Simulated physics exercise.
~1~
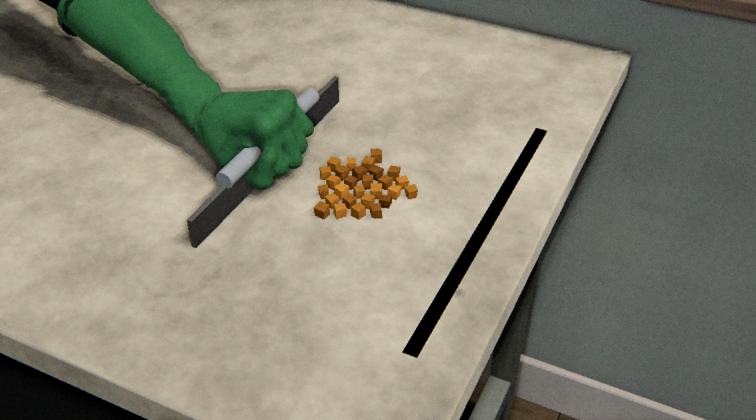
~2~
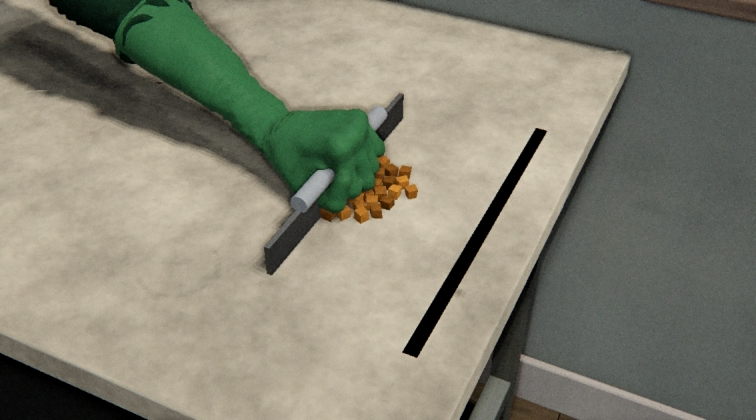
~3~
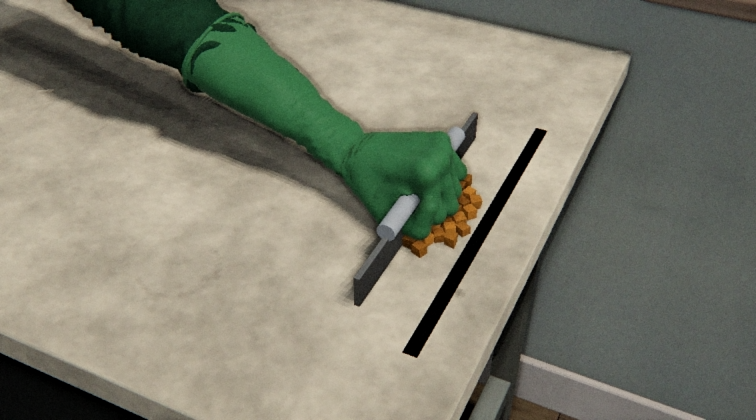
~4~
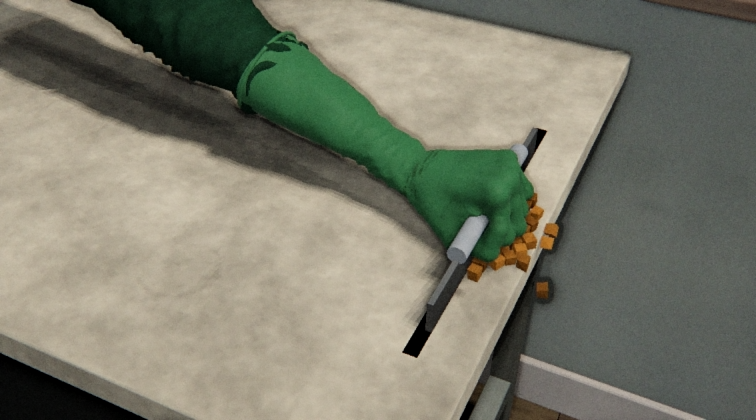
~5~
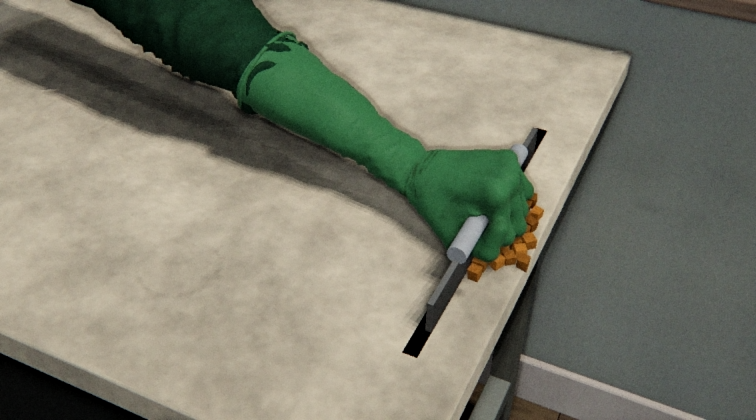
A green-gloved hand grips the pale handle of a dark scraper on a mottled cream table, seen from above at an angle, with a grey wall beyond the right edge. Just right of the blade lies a patch of small orange cubes, and farther right a strip of black tape runs near the table's edge. The hand pushes the scraper rightward, gathering the cubes and sweeping them along. The blade reaches the tape and stops there as a few cubes tumble over the edge. The hand stays still, with most cubes remaining on the table.
